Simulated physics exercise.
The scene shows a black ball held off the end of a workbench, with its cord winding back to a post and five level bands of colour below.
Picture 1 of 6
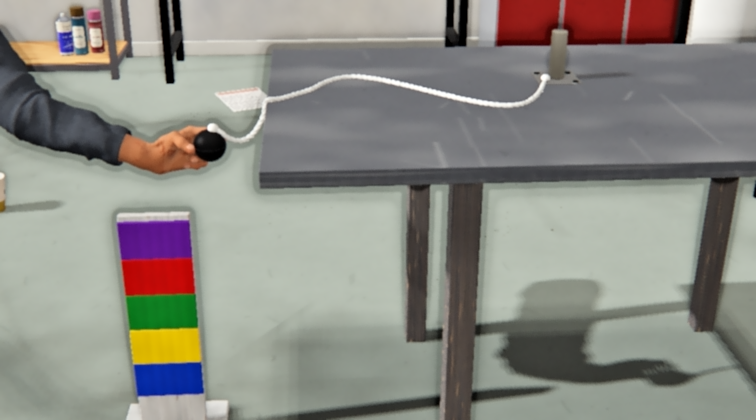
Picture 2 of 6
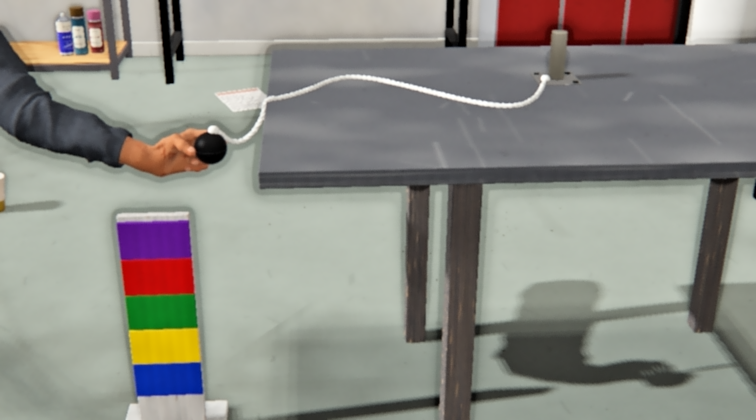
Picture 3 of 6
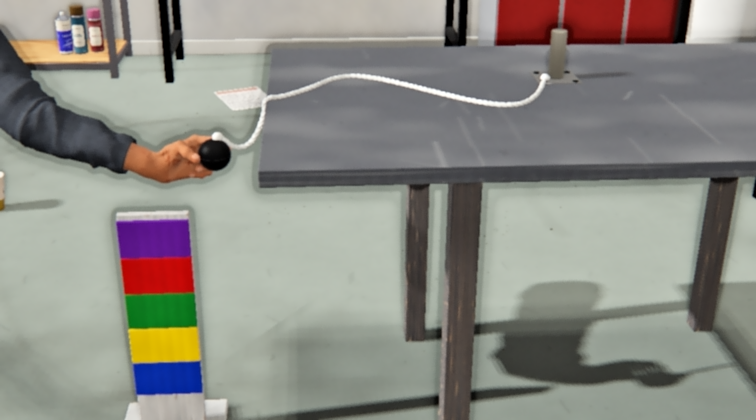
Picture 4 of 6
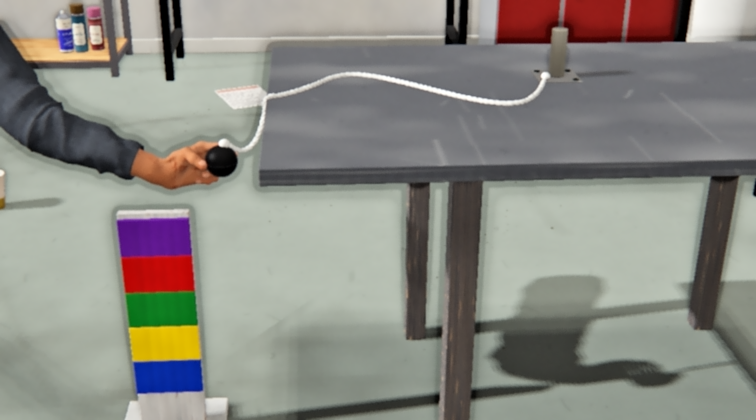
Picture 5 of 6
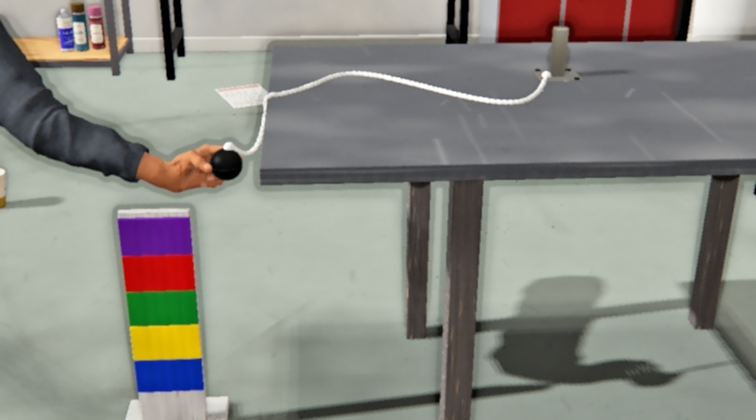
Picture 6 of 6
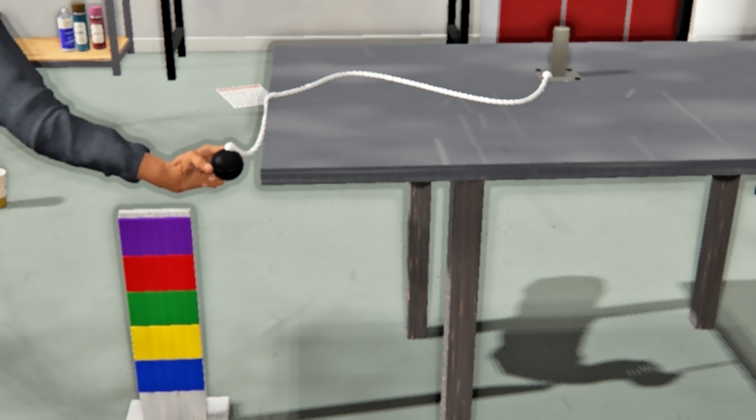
A hand holding a black ball on a white cord moves slightly down and right.
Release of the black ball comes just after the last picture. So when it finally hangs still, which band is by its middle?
At green.
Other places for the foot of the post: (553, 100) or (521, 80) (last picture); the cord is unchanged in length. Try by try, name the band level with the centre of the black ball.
First try: Yellow; second try: Yellow.
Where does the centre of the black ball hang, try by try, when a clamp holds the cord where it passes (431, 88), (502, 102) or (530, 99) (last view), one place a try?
It ends up near (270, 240) the first time, (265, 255) the second and (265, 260) the third.
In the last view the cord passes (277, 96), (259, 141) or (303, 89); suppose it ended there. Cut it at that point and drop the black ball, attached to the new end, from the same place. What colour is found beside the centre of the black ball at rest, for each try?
Results, first to last: Purple; red; none, it hangs higher.
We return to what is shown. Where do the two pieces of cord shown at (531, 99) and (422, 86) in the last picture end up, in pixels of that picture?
End positions: About (469, 81) and about (350, 91).
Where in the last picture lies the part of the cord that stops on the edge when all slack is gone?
Roughly (354, 74).
A little later, ball near (241, 302); level with green.
Next, ball near (307, 293); level with green.
Later still, ball near (266, 302); level with green.
When it is over, ball near (274, 300); level with green. At green.
